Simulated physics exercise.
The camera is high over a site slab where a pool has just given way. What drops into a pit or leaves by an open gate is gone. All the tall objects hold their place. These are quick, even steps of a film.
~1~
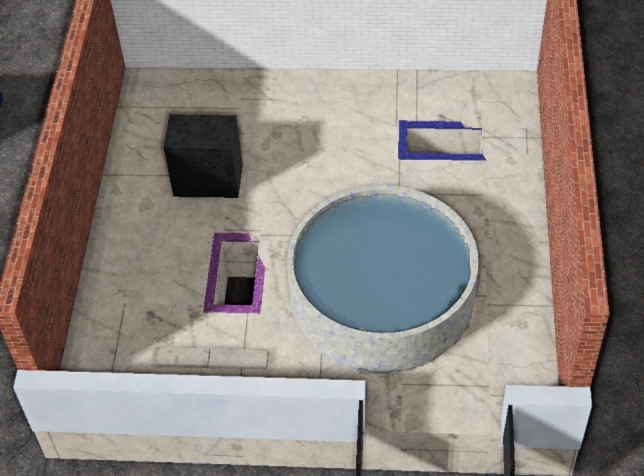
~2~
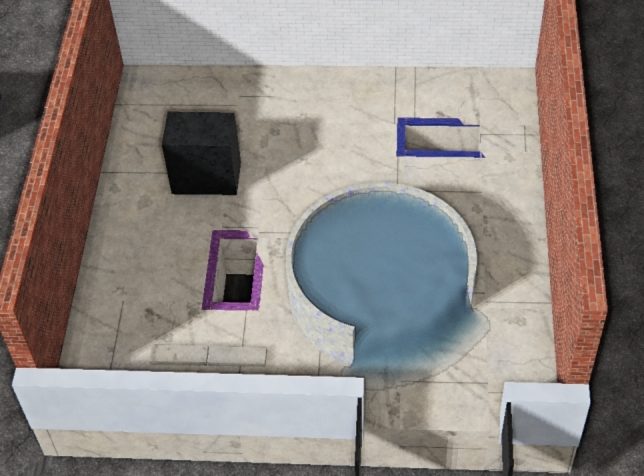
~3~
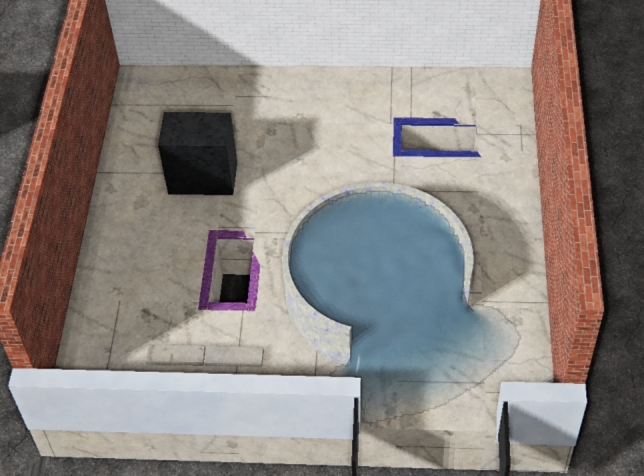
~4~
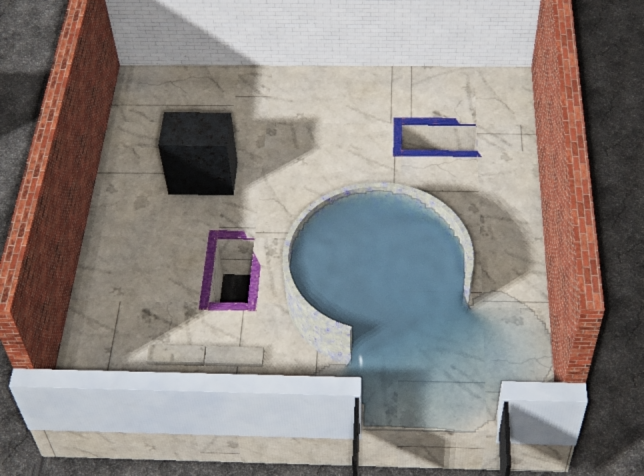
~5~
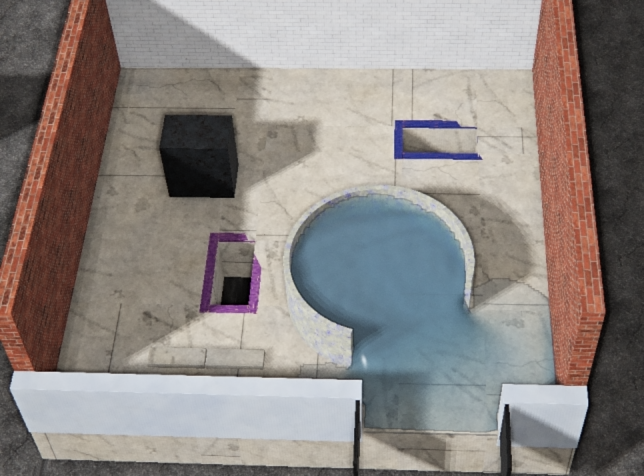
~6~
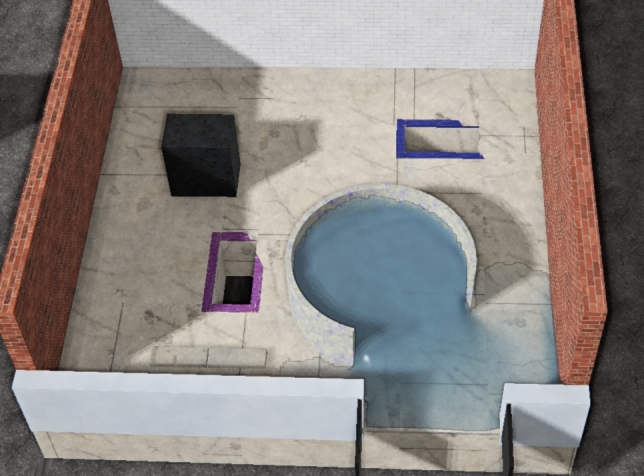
The round pool sat whole and still on the walled slab, then its front wall gave way and blue water poured out, spreading across the floor to the right-hand brick wall and the front gap.
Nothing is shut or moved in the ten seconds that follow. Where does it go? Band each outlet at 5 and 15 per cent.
In the end: The gate takes more than 15 %; the blue pit takes between 5 and 15 %; the purple pit takes less than 5 %.
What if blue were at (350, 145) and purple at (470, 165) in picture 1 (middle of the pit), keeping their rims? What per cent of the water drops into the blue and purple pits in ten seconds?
Parts in a hundred: Blue 2, purple 8.
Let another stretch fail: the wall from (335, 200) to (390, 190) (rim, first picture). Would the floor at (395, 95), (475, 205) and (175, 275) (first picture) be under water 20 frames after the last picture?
One after the other: Covered, dry, not flooded.
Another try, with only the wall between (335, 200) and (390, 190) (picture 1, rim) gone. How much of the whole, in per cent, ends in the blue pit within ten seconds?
Per cent: Blue 12.
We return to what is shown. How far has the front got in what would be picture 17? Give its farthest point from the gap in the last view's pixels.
Around (52, 404).
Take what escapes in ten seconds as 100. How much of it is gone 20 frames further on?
Roughly 65 per cent.
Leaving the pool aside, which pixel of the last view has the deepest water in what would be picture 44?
Around (516, 415).
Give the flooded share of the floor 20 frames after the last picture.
Roughly 35 per cent.
A moment on, water covers 20 % of the floor; the gate 18 %, the blue pit 0 %, the purple pit 0 %.
Next, water covers 25 % of the floor; the gate 33 %, the blue pit 0 %, the purple pit 0 %.
Then, water covers 35 % of the floor; the gate 48 %, the blue pit 2 %, the purple pit 0 %.
Later, water covers 45 % of the floor; the gate 61 %, the blue pit 5 %, the purple pit 0 %.
In the end, water covers 65 % of the floor; the gate 68 %, the blue pit 7 %, the purple pit 1 %.
